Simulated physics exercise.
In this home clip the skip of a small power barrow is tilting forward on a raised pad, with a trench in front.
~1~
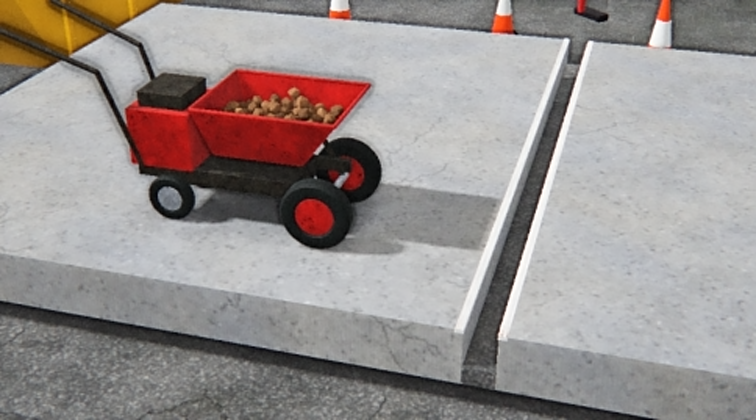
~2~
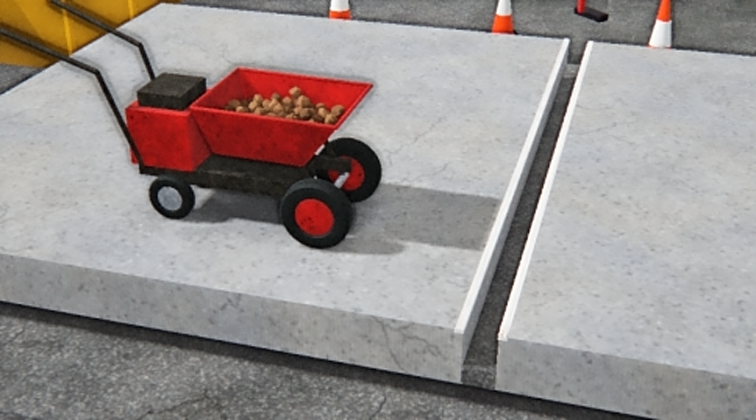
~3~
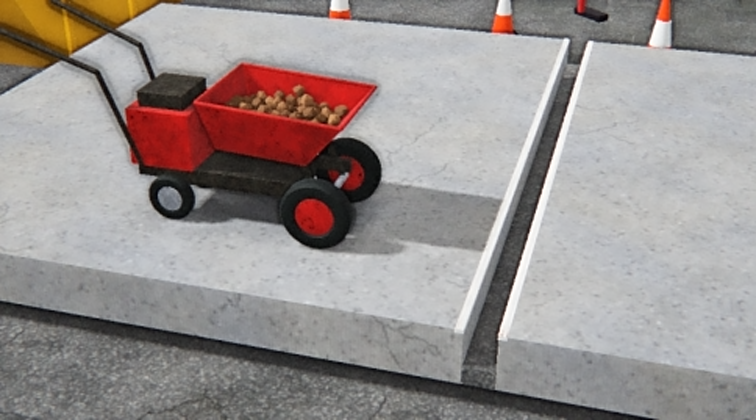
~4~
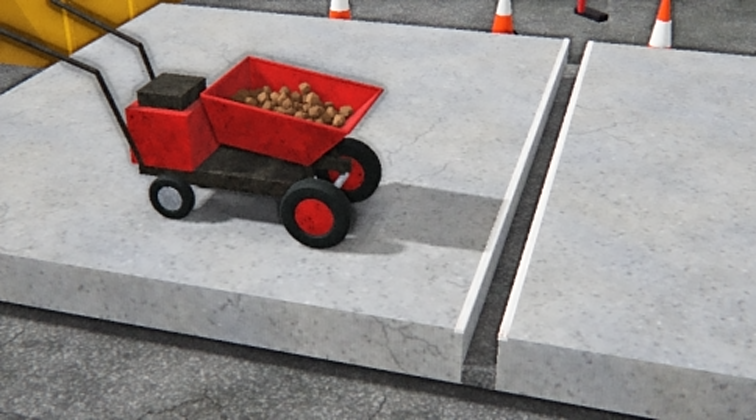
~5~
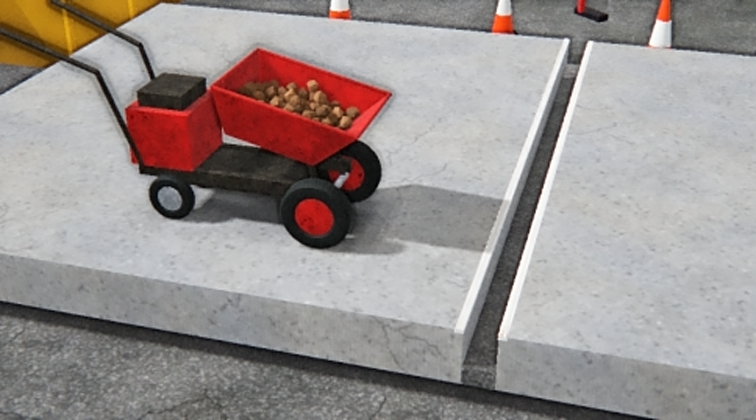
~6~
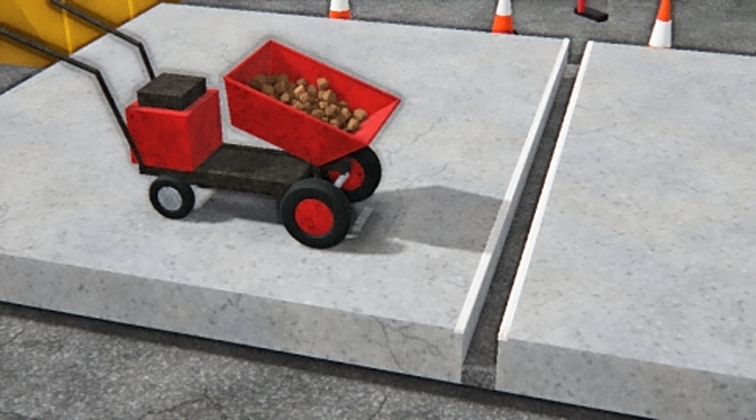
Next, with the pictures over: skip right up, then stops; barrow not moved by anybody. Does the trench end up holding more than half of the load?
Most of the load will not go into the trench.
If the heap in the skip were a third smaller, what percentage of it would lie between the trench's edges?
Estimated share: Near 20 in a hundred.
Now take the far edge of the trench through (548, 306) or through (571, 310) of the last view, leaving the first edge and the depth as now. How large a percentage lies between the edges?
You'd get 30 % in the first case and 30 % in the second.
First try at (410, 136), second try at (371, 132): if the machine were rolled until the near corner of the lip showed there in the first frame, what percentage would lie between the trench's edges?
Around 50 % the first time and around 70 % the second.
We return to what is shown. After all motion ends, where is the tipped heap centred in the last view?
It settles centred around (477, 236).
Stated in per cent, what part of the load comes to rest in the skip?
0 in a hundred, roughly.
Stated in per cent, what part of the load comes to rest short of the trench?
Share of load: Near 65 %.
Just after the last frame, skip tipped steeply; every one in the skip.
A moment on, skip tipped right over; the larger part in the skip; roughly a quarter short of the trench; about a tenth falling.
Further on, skip tipped right over; about a tenth in the skip; roughly two thirds short of the trench; roughly a quarter in or heaped over the trench; just a few beyond it.
When it is over, skip tipped right over; roughly two thirds short of the trench; roughly a third in or heaped over the trench; just a few beyond it.
